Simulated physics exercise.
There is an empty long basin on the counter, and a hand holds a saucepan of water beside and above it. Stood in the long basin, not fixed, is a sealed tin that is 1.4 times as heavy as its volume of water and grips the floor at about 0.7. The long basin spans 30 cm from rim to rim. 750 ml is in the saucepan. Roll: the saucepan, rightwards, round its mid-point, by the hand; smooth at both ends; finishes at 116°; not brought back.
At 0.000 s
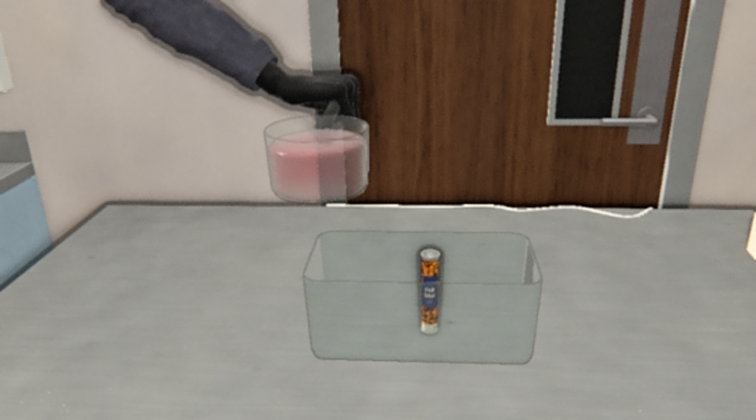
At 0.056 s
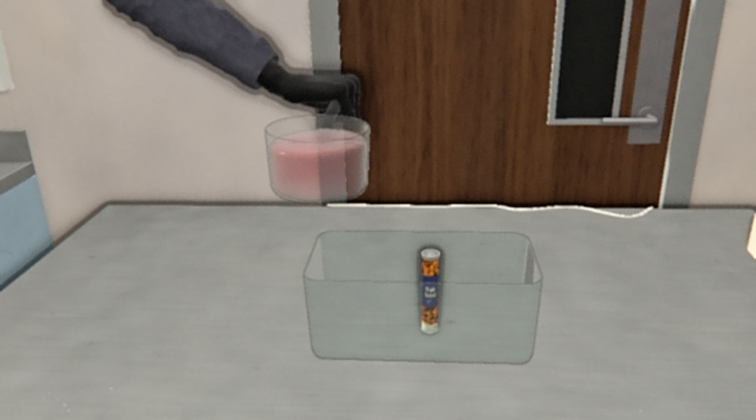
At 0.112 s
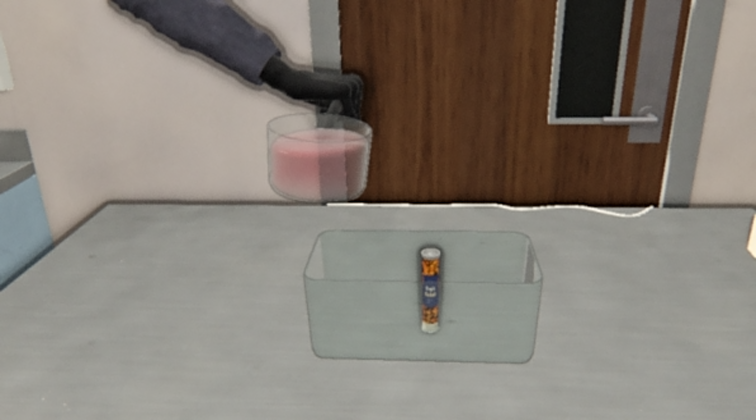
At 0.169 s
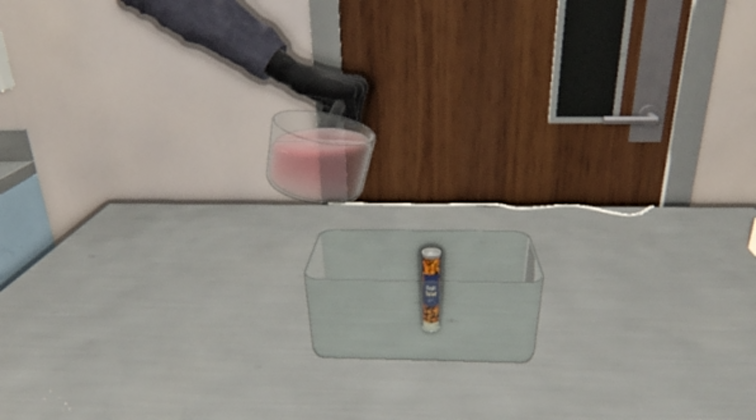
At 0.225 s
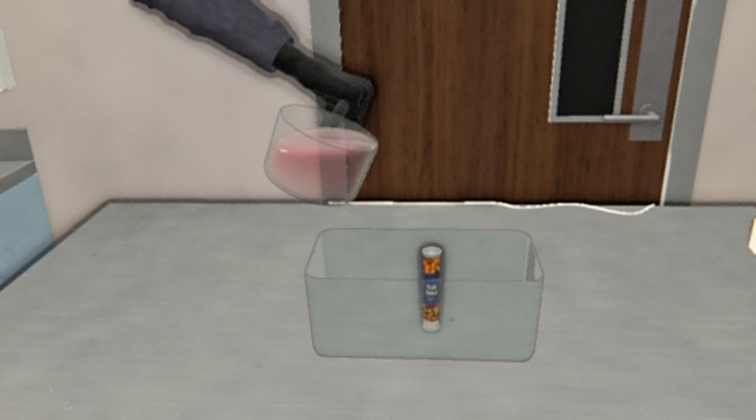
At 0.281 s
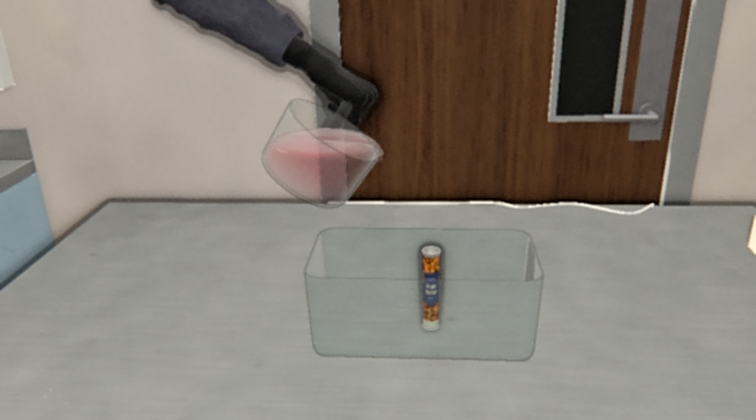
Above a clear basin holding an upright tin, a hand tilts a saucepan of pink liquid rightward.
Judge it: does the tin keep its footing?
Watch, it's going to be unseated.
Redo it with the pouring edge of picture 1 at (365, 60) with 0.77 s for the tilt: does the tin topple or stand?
Then it tips over.
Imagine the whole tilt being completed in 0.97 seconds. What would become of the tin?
The tin tips over.
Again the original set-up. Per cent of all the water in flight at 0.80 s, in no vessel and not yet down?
Something like 6 per cent of the total.
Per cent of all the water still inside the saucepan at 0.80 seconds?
About 3 per cent.
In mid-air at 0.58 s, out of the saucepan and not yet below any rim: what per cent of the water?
I'd say close to 40 per cent.
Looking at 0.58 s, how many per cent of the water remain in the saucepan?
Near 30 in a hundred.
Then, 0.58 s in, the tilt is 99° and 30 per cent is still to pour; the tin stands where it began.
Then, 0.80 s in, the tilt is 116° and 3 per cent is still to pour; the tin leans 19°.
Then, 1.02 s in, the tilt is 116° and 0 per cent is still to pour; the tin lies on its side.
Then, 1.27 s in, the tilt is 116° and 0 per cent is still to pour; the tin lies on its side.
Finally, the tin lies on its side.
